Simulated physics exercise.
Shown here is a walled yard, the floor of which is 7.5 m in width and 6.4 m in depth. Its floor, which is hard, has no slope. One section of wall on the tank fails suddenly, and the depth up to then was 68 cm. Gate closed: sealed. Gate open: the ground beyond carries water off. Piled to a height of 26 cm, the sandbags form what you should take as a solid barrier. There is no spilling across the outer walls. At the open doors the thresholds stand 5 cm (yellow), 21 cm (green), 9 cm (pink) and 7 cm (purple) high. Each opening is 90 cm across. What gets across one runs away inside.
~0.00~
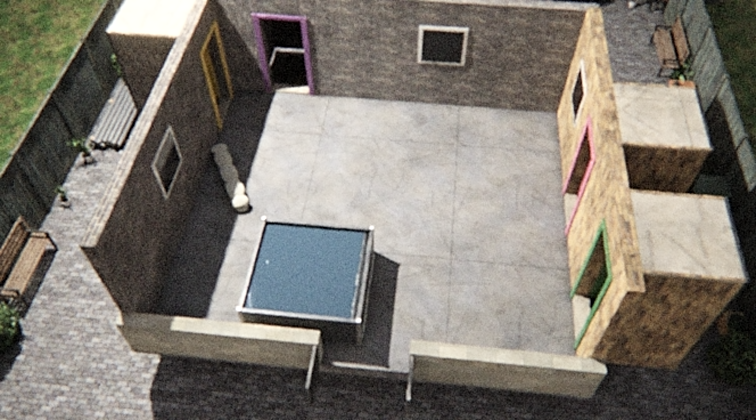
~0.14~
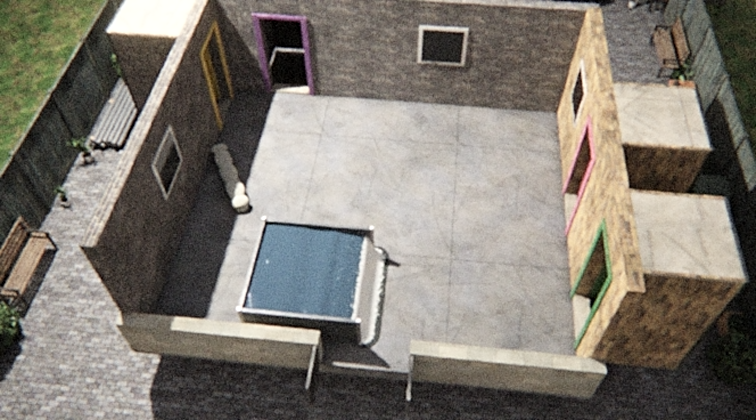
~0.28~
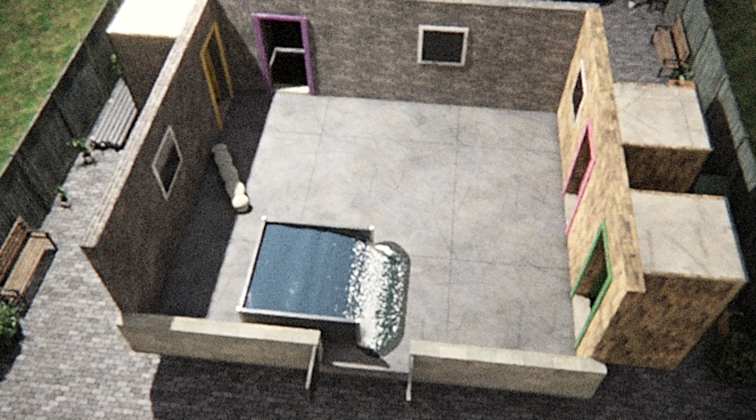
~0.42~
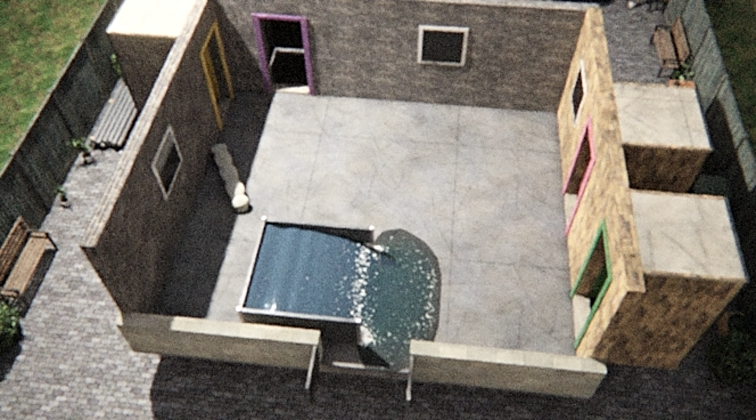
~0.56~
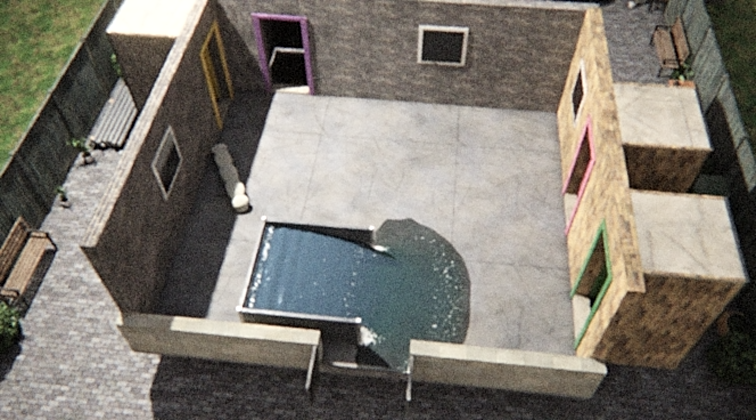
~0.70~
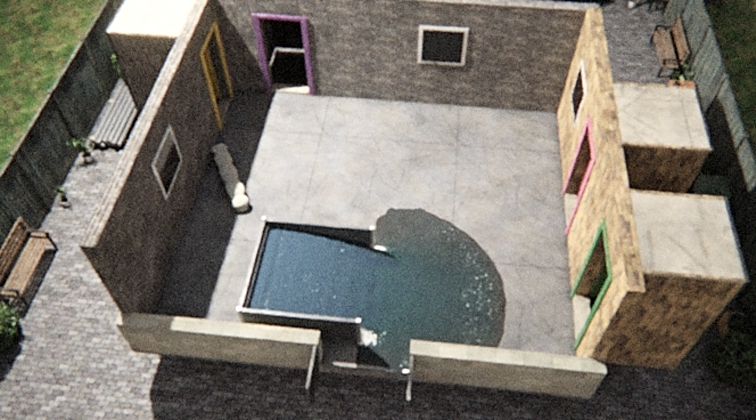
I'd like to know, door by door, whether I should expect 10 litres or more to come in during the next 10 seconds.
Here is what to expect: At the yellow door, that much or more; at the green door, that much or more; at the pink door, that much or more; at the purple door, not that much.
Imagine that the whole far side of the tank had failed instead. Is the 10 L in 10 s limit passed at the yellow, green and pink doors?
Note: Yellow beyond the mark, green short of the mark, pink short of the mark.
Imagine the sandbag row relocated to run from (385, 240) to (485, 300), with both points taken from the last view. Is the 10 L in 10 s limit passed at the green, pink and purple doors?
In that case green gets more than allowed, pink gets no more than allowed, purple gets no more than allowed.
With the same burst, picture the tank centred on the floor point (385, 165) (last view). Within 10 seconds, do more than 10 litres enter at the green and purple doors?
So the green door keeps within it and the purple door keeps within it.
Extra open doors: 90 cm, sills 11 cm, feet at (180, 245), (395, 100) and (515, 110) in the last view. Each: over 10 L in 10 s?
Less, less, more.
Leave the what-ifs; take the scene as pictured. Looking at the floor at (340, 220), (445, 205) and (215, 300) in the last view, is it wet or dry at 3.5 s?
Listed in turn: Spared so far / swamped / spared so far.
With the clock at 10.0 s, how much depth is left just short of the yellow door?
Depth: Approx. 11.5 cm.
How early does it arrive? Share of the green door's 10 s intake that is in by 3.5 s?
Around 95 percent.
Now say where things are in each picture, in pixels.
The tank at (309, 270) is whole and still, 68 cm deep, in the first picture.
The front is at (375, 249), 1.0 m from the gap at (364, 289); 0.4 m2 of floor is under water; 68 cm left at the back of the tank, in the second picture.
The front is at (397, 248), 1.2 m from the gap at (364, 289); 1.3 m2 of floor is under water; 68 cm left at the back of the tank, in the third picture.
Water pours out at (364, 290) and has run 1.6 m, to (402, 233); typically 10 cm deep outside, 66 cm at the tank's back, in the fourth picture.
Water pours out at (364, 290) and has run 1.9 m, to (459, 262); typically 8 cm deep outside, 59 cm at the tank's back, in the fifth picture.
Water pours out at (364, 290) and has run 2.5 m, to (500, 295); typically 7 cm deep outside, 58 cm at the tank's back, in the sixth picture.
After 1.4 s water covers 30 % of the floor and is deepest (36 cm) near (572, 376); yellow door not reached, green door 33 cm at the sill, 3 L in, pink door not reached, purple door not reached.
After 2.2 s water covers 35 % of the floor and is deepest (43 cm) near (572, 376); yellow door not reached, green door 38 cm at the sill, 42 L in, pink door 17 cm at the sill, 4 L in, purple door not reached.
After 3.5 s water covers 35 % of the floor and is deepest (26 cm) near (554, 115); yellow door not reached, green door 24 cm at the sill, 101 L in, pink door 14 cm at the sill, 35 L in, purple door not reached.
After 6.0 s water covers 60 % of the floor and is deepest (16 cm) near (547, 137); yellow door not reached, green door 9 cm at the sill, 105 L in, pink door 7 cm at the sill, 45 L in, purple door not reached.
After 10.0 s water covers 80 % of the floor and is deepest (12 cm) near (229, 108); yellow door 12 cm at the sill, 59 L in, green door 4 cm at the sill, 105 L in, pink door 6 cm at the sill, 45 L in, purple door 4 cm at the sill, 0 L in.
